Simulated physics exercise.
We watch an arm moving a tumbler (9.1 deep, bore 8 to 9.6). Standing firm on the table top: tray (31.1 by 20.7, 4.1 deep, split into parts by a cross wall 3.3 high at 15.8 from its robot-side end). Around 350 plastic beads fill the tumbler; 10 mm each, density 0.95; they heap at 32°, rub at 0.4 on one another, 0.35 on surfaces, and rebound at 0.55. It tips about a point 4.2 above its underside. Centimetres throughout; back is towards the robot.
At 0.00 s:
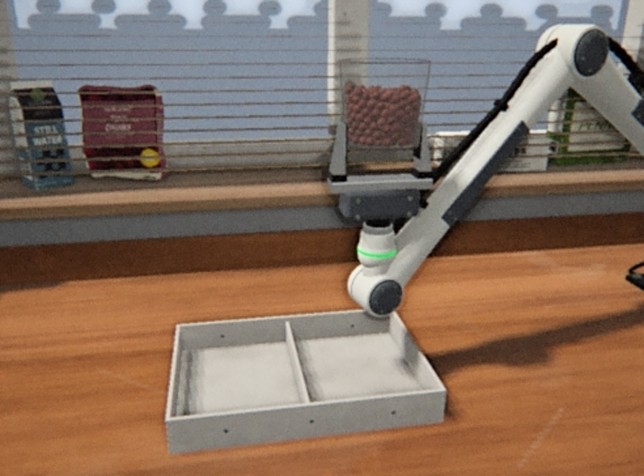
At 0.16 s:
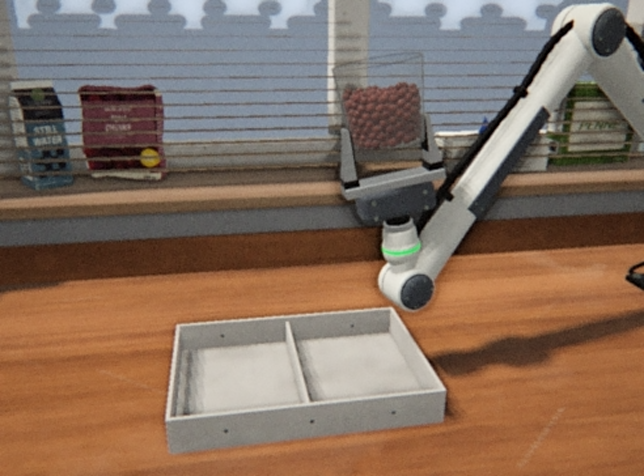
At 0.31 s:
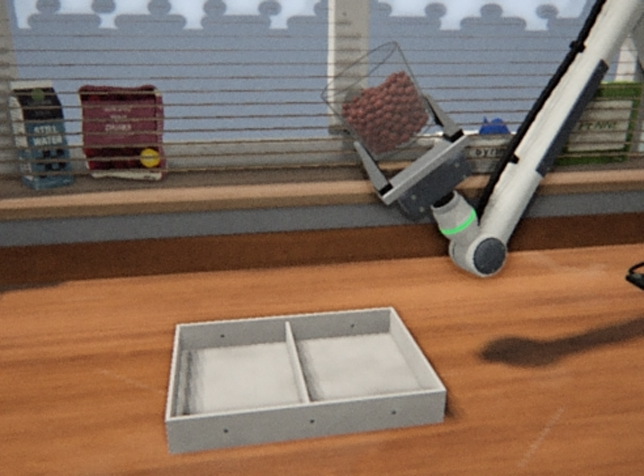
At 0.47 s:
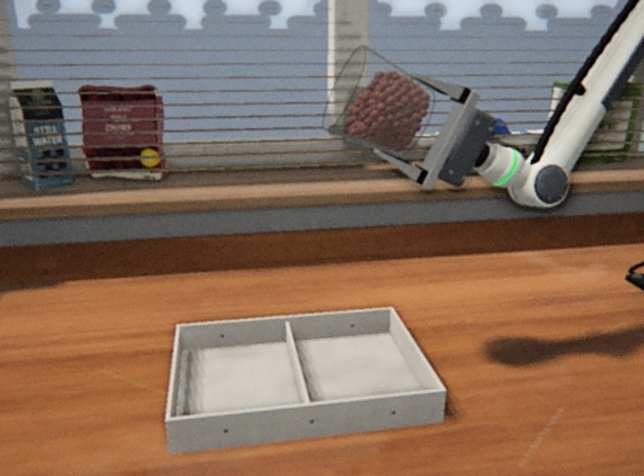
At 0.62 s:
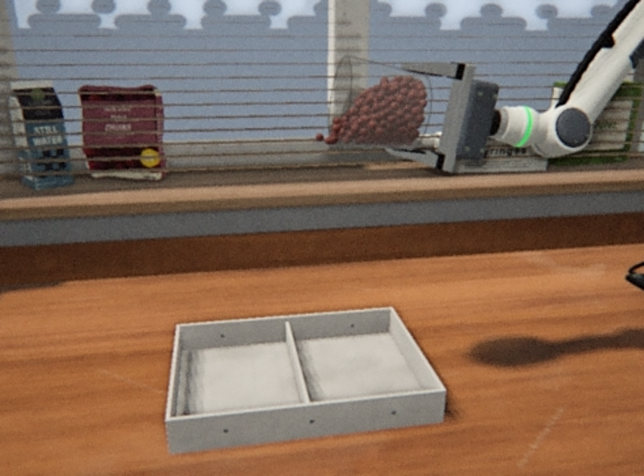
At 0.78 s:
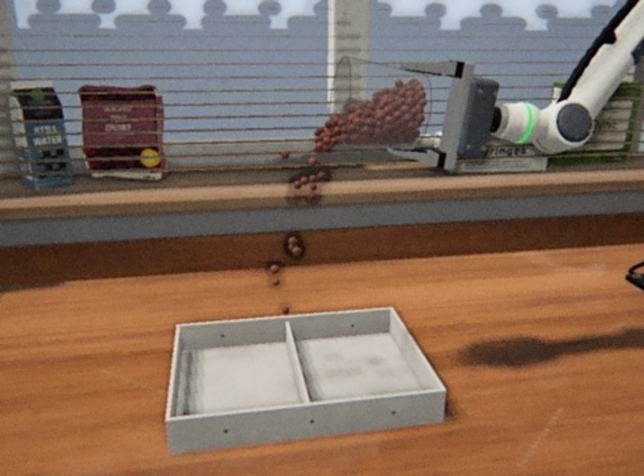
At the start, a robot arm holds a clear tumbler of reddish beads upright above a wooden table with a divided, empty tray. The arm tilts the tumbler leftward until it lies nearly on its side and the beads slide toward its mouth, then some pour out in a thin stream toward the tray.
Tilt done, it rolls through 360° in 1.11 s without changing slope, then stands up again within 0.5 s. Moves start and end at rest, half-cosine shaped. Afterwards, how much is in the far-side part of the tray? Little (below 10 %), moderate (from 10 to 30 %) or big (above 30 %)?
Share in the far-side part of the tray: Big (above 30 %).
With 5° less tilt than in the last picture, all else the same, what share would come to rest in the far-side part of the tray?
It would be near 35 per cent.
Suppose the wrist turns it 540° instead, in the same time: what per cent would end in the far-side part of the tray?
It would be near 50 per cent.
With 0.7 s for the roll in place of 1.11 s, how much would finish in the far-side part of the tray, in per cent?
It would be near 45 per cent.
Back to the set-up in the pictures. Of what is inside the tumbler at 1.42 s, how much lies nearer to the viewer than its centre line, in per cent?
Some 80 per cent.
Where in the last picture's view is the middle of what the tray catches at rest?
Around (233, 384).
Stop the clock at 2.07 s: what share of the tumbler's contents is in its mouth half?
About 35 per cent.
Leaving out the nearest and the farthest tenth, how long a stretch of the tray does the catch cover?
About 20 cm.
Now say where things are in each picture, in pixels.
Tumbler middle at (383, 105), upright; upper third of the load around (382, 98), from x 350 to 420, top at y 85; 348 in the tumbler, in the first picture.
Tumbler middle at (383, 105), tipped 10°; upper third of the load around (386, 98), from x 345 to 415, top at y 85, in the second picture.
Tumbler middle at (381, 105), tipped 36°; upper third of the load around (392, 98), from x 345 to 425, top at y 75, in the third picture.
Tumbler middle at (380, 106), tipped 65°; upper third of the load around (391, 94), from x 350 to 425, top at y 75, in the fourth picture.
Tumbler middle at (380, 107), tipped 82°; upper third of the load around (395, 97), from x 320 to 425, top at y 80, in the fifth picture.
Tumbler middle at (380, 107), tipped 83°; upper third of the load around (395, 104), from x 275 to 425, top at y 85; 329 in the tumbler, 19 in flight or on a rim, in the sixth picture.
After 1.42 s, tipped 83°, highest piece 38 above the table; 209 in the tumbler, 72 in the far-side part, 22 in the robot-side part, 5 on the table or floor, 40 in flight or on a rim.
After 2.07 s, tipped 60°, highest piece 36 above the table; 160 in the far-side part, 132 in the tumbler, 36 in the robot-side part, 10 on the table or floor, 10 in flight or on a rim.
After 2.59 s, upright, highest piece 37 above the table; 168 in the far-side part, 132 in the tumbler, 37 in the robot-side part, 11 on the table or floor.
After 3.29 s, upright, highest piece 37 above the table; 168 in the far-side part, 132 in the tumbler, 37 in the robot-side part, 11 on the table or floor.
At rest, 168 in the far-side part, 132 in the tumbler, 37 in the robot-side part, 11 on the table or floor. That is 48 % in the far-side part of the tray.
